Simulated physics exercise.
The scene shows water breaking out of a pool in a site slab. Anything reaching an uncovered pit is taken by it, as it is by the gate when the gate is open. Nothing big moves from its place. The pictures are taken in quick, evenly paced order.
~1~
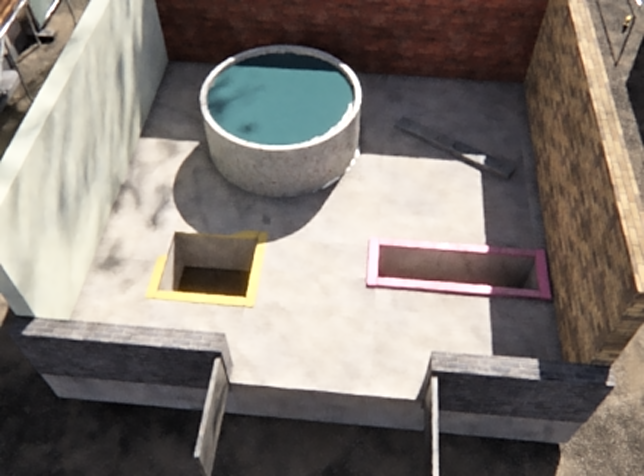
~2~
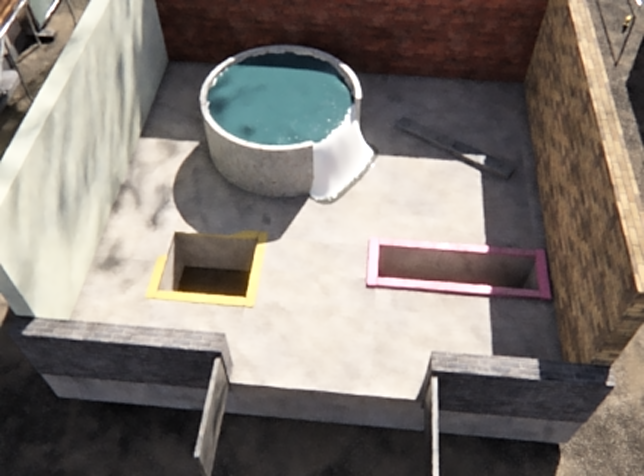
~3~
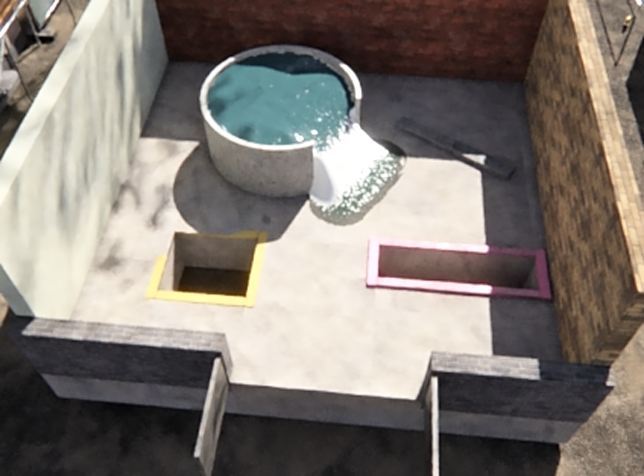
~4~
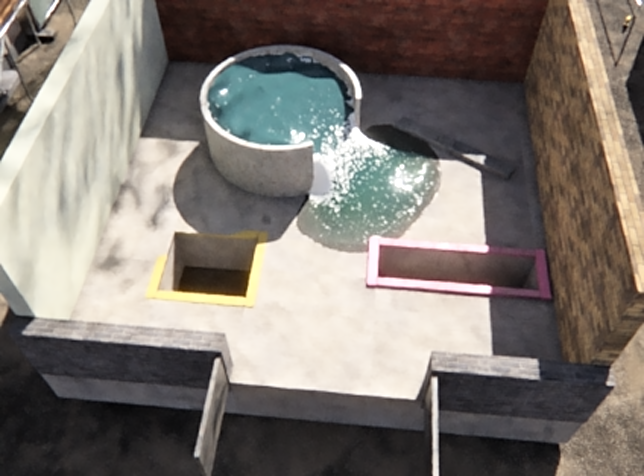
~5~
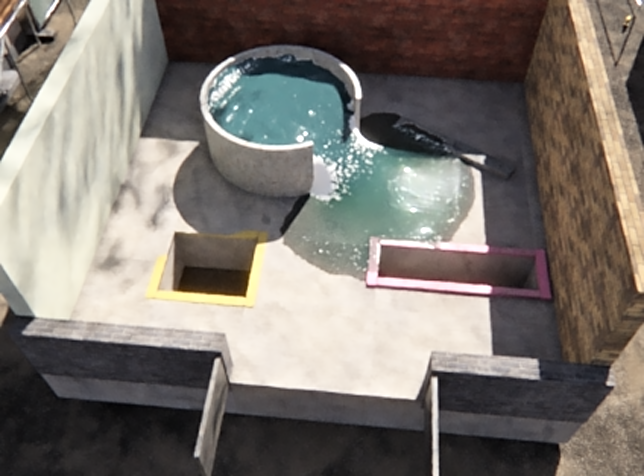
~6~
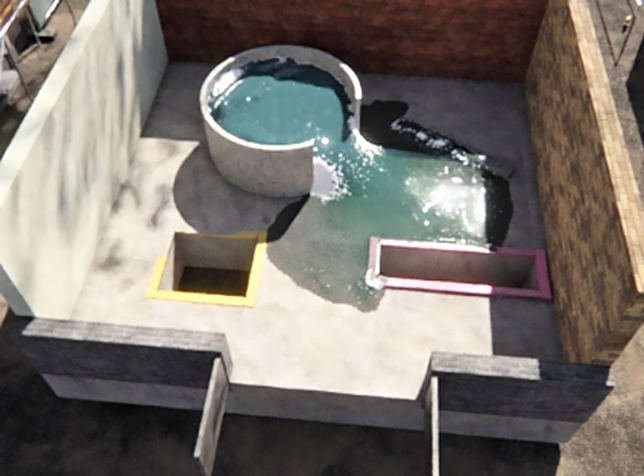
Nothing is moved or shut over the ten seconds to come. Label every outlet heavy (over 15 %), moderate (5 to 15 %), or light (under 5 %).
Labels: Gate - moderate, pink pit - heavy, yellow pit - light.
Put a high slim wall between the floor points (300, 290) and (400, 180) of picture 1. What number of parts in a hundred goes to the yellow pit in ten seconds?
The yellow pit takes 35 parts in a hundred.
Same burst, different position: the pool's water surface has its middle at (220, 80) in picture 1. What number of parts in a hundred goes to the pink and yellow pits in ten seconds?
The pink pit gets 45 per cent, the yellow pit 0 per cent.
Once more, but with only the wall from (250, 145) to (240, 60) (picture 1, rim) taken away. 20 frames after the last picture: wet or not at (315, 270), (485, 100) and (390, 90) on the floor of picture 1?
First point swamped, second point swamped, third point swamped.
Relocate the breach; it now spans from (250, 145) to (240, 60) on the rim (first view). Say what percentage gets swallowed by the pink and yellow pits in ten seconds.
Out of every hundred parts, pink takes 10 and yellow takes 35.
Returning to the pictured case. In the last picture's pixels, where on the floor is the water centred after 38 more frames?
The water's middle lies around (377, 166).
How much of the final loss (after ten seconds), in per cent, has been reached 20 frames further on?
Something close to 60 percent by that point.
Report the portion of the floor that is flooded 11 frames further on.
About 35 per cent.
A moment on, water covers 35 % of the floor; the gate 0 %, the pink pit 9 %, the yellow pit 0 %.
Next, water covers 35 % of the floor; the gate 3 %, the pink pit 20 %, the yellow pit 0 %.
Then, water covers 45 % of the floor; the gate 5 %, the pink pit 33 %, the yellow pit 0 %.
Later, water covers 60 % of the floor; the gate 7 %, the pink pit 46 %, the yellow pit 0 %.
In the end, water covers 70 % of the floor; the gate 10 %, the pink pit 54 %, the yellow pit 0 %.
